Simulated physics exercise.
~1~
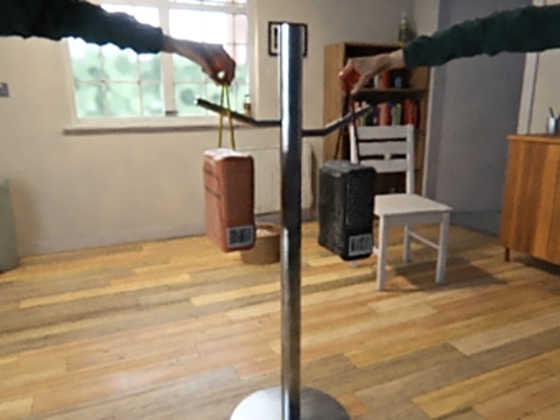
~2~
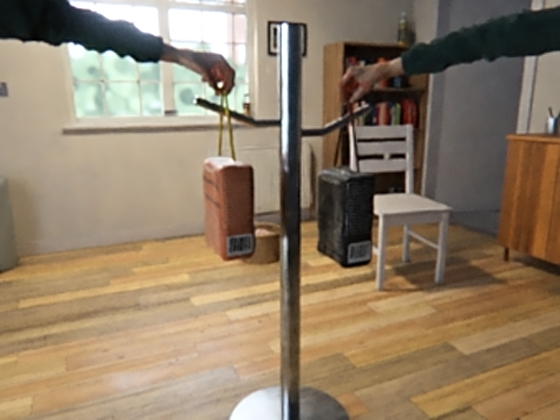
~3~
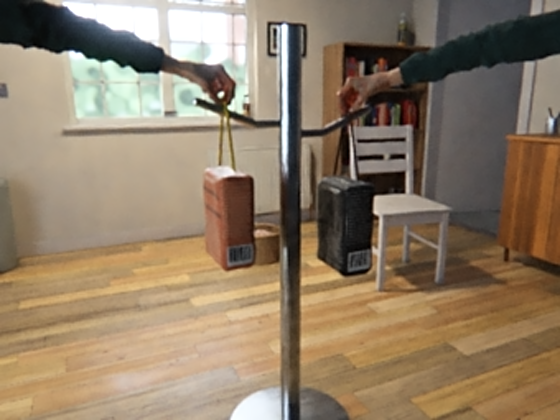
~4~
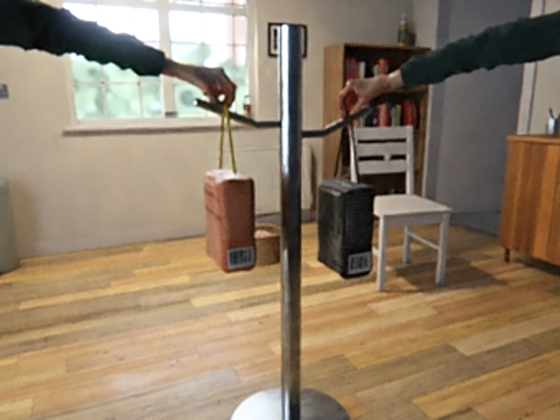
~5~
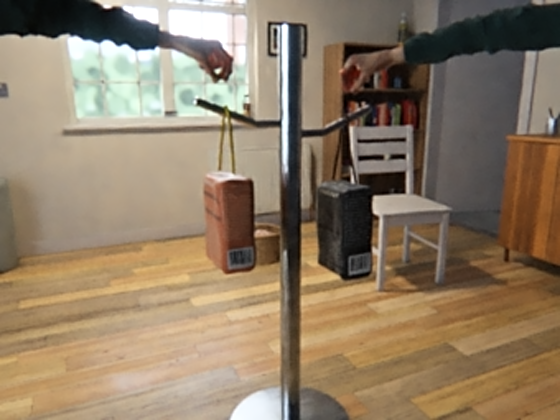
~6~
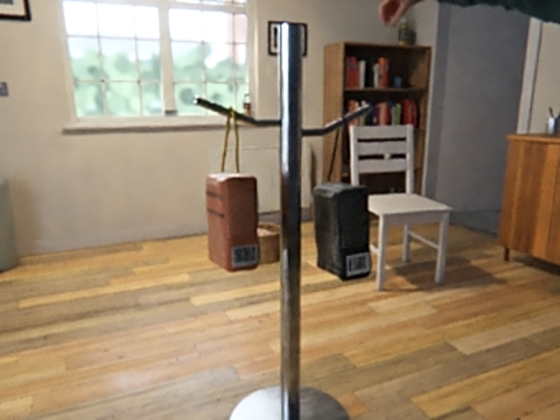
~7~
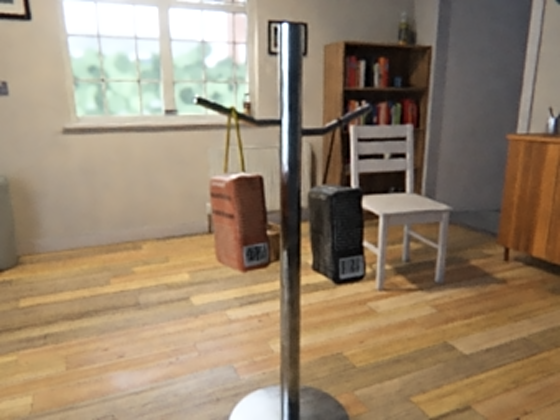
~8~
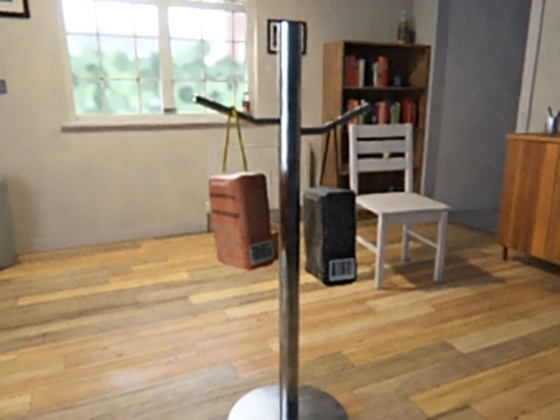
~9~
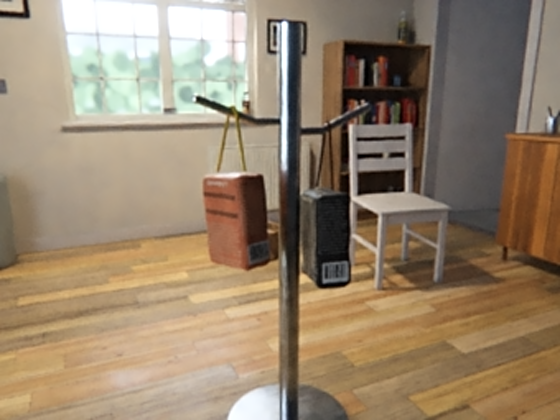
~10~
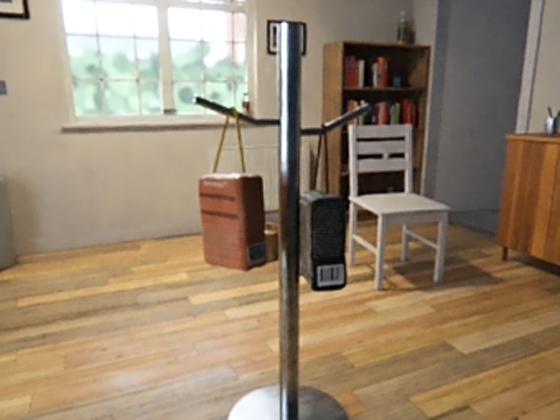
Two hands lower orange and black sacks onto pegs, withdraw, and both sway but stay hanging.
